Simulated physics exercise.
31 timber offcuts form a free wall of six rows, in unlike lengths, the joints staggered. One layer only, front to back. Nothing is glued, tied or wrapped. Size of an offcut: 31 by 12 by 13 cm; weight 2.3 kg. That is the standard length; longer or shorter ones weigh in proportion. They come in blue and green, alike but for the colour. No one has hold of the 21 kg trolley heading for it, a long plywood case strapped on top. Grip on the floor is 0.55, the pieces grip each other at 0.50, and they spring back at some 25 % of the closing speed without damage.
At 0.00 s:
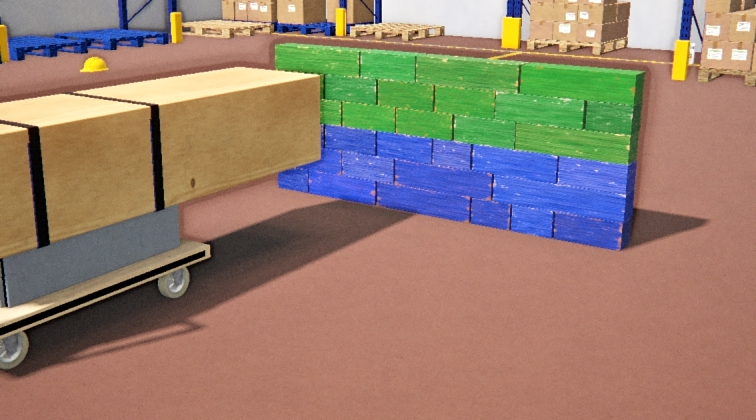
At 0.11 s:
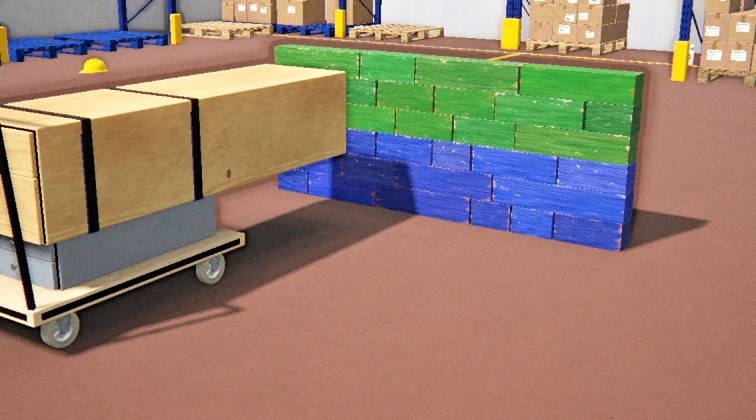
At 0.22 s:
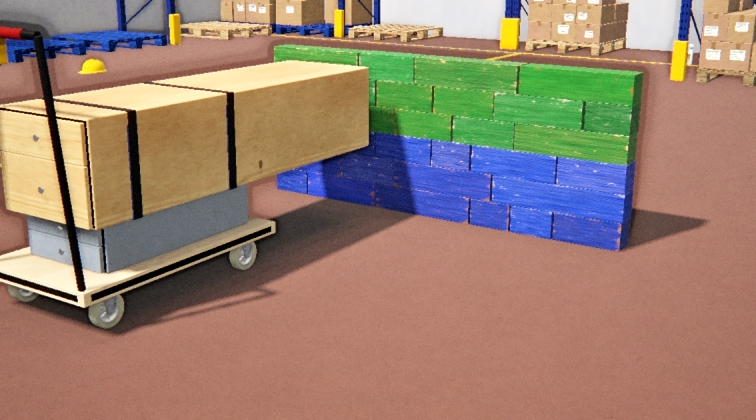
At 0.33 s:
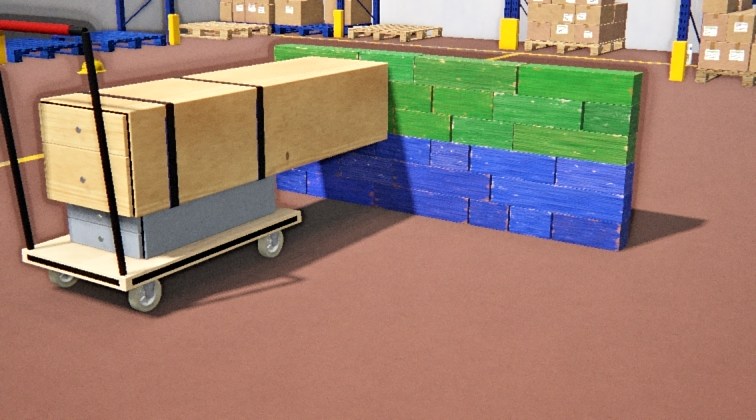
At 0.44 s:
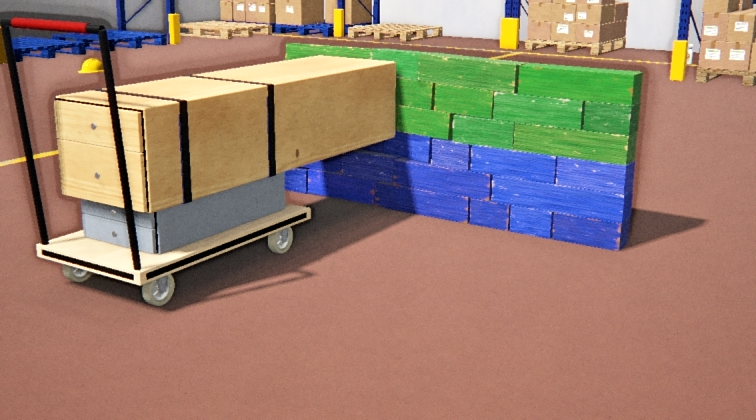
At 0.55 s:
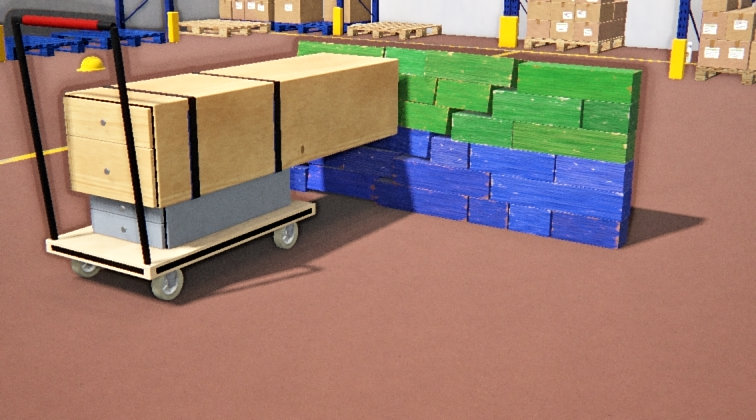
A flat trolley with a red-topped black handle, carrying a long, black-strapped wooden box on a grey block, rolls in from the left across a reddish-brown warehouse floor, seen from slightly above by a still camera. Ahead stands a wall of staggered timber pieces, green above blue, with stacked cartons and pallets behind. The box's front end meets the wall's left part and pushes in, shifting green pieces and opening stepped gaps.
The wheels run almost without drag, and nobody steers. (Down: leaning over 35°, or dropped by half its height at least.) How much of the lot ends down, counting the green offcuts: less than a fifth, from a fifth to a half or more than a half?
It comes to more than a half.
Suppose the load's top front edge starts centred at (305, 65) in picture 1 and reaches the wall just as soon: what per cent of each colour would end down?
Then blue 40, green 70 per cent.
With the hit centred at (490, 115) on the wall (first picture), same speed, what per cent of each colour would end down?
In that case blue 10, green 70 per cent.
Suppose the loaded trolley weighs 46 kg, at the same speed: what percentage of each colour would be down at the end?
In that case blue 30, green 70 per cent.
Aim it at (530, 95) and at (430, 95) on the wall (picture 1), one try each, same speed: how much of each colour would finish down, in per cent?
Blue 10 then 20, green 50 then 90 per cent.
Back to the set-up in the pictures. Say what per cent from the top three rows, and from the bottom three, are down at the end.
From the top 70, from the bottom 40 per cent.
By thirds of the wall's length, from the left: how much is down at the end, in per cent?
In per cent: Left 90, middle 60, right 0.
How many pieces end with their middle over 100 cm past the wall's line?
About 2.
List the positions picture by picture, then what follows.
In the first picture (we follow the side turned to the camera), load (312, 103) 57 cm short of the wall; top green offcut (465, 74); top blue offcut (451, 155); no piece has moved.
In the second picture, load (339, 98) 37 cm short of the wall; top green offcut (465, 75).
In the third picture, load (362, 93) 17 cm short of the wall; top green offcut (464, 75).
In the fourth picture, load (382, 87) 14 mm into the wall's line; top green offcut (463, 76); 6 stirred so far.
In the fifth picture, load (390, 86) 8 cm into the wall's line; top green offcut (465, 73) displaced 21 mm; 15 stirred so far.
In the sixth picture, load (393, 83) 12 cm into the wall's line; top green offcut (467, 68) tipped 10°; top blue offcut (449, 154); 16 stirred so far.
Around 0.62 s, load 15 cm past the wall's line, still rolling; none of the 15 green offcuts down (0 of 31 in all colours); top green offcut tipped 18°.
Around 0.76 s, load 21 cm past the wall's line, still rolling; 6 of the 15 green offcuts down (9 of 31 in all colours); top green offcut tipped 30°.
Around 0.92 s, load 26 cm past the wall's line, still rolling; 10 of the 15 green offcuts down (16 of 31 in all colours); top green offcut tipped 46°, 15 cm lower.
Around 1.10 s, load 32 cm past the wall's line, still rolling; 10 of the 15 green offcuts down (16 of 31 in all colours); top green offcut tipped 47°, 47 cm lower.
Finally (1.9 s), load 50 cm past the wall's line, still rolling; 10 of the 15 green offcuts down (16 of 31 in all colours); top green offcut on its side; top blue offcut unmoved. That is 67 per cent. Seen by the last camera, middles, top green offcut near (490, 158), top blue offcut near (455, 151).
